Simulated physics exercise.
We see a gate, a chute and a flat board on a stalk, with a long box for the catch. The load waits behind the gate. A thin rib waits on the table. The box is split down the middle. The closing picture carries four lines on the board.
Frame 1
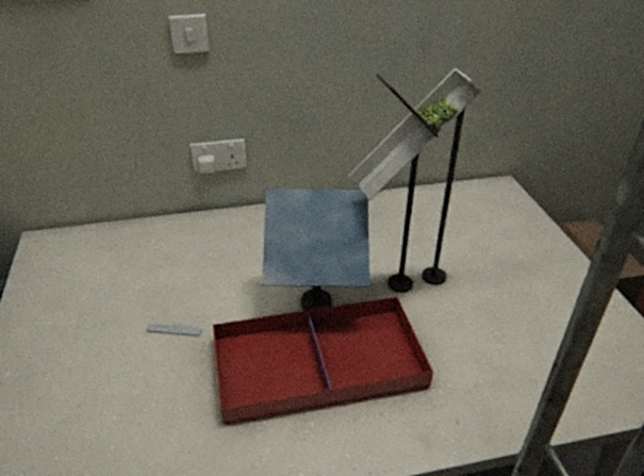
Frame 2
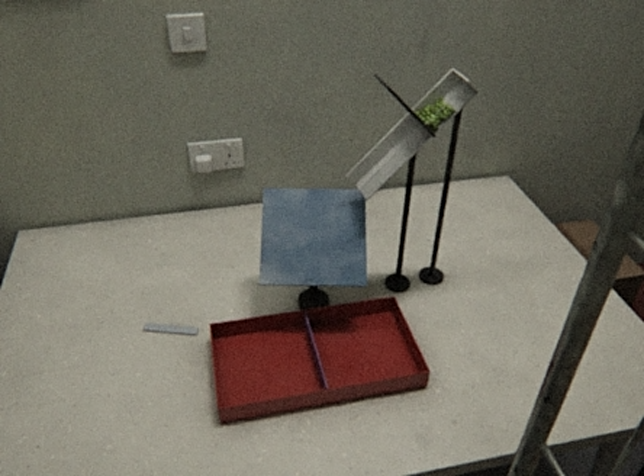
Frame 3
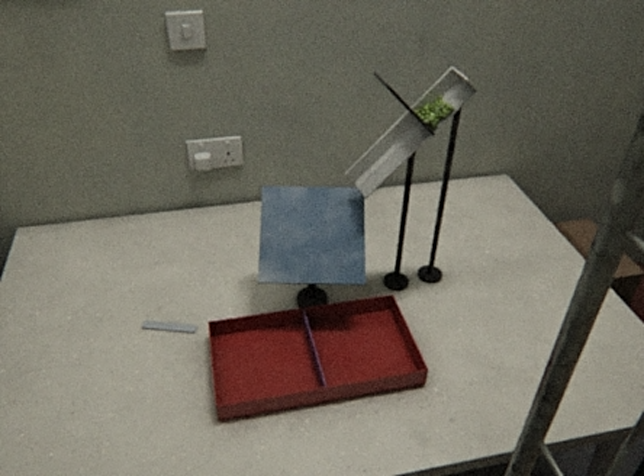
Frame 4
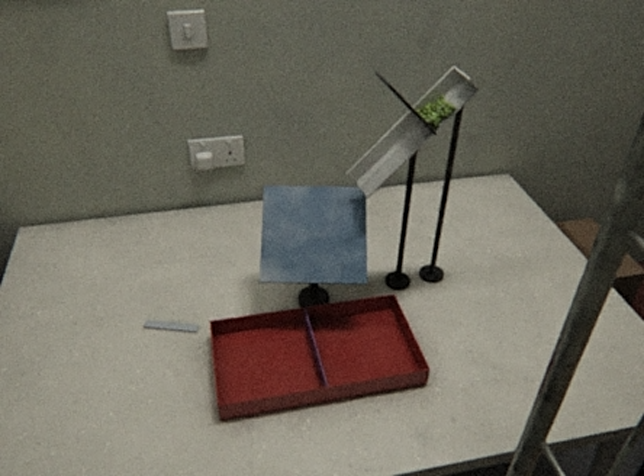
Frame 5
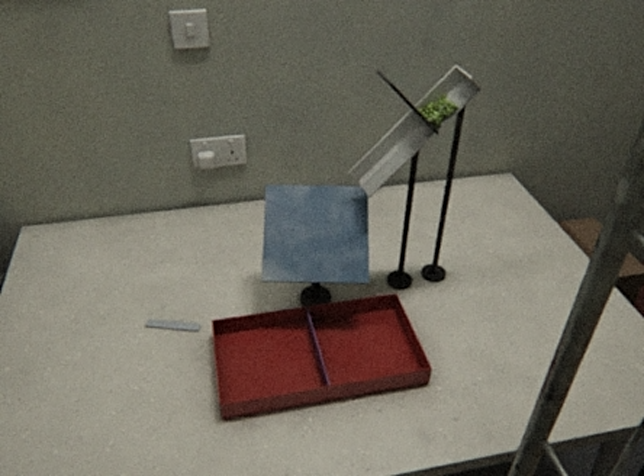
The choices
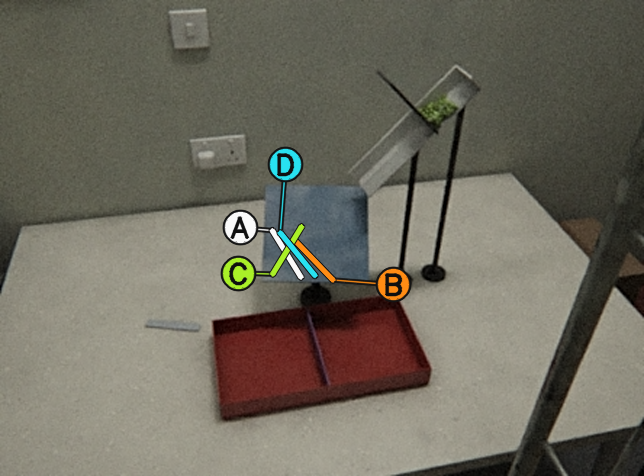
A heap of small green pieces sat behind a dark gate on a sloping chute, above a tilted blue board and a divided red box; nothing moved apart from slight shifts of the view.
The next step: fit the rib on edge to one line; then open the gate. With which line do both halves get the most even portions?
Line A does it best.
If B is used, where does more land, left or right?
Right.
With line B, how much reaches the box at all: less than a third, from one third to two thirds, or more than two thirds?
It is more than two thirds.
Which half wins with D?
Right.
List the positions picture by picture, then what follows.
In the first frame, load behind the gate near (435, 117), dried peas; lip of the chute near (364, 192), sloping fairly steeply.
In the second frame, middle of the board near (314, 236), tilted fairly steeply; middle of its low edge near (313, 285); of its high edge near (315, 189).
In the third frame, front corners of the box near (217, 406) and (428, 369); front end of its middle wall near (326, 387).
In the fourth frame, middle of the load near (433, 115); lip near (362, 190).
In the fifth frame, middle of the load near (435, 114); lip near (364, 189).
On the marked copy, line A from (272, 230) to (300, 277); line B from (294, 239) to (333, 279); line C from (301, 226) to (272, 274); line D from (280, 232) to (314, 275).
With A, of what is caught, close to half in the left half, close to half in the right.
With B, of what is caught, a small share in the left half, the bulk in the right.
With C, of what is caught, all but a few in the left half, a small share in the right.
With D, of what is caught, a small share in the left half, the bulk in the right.
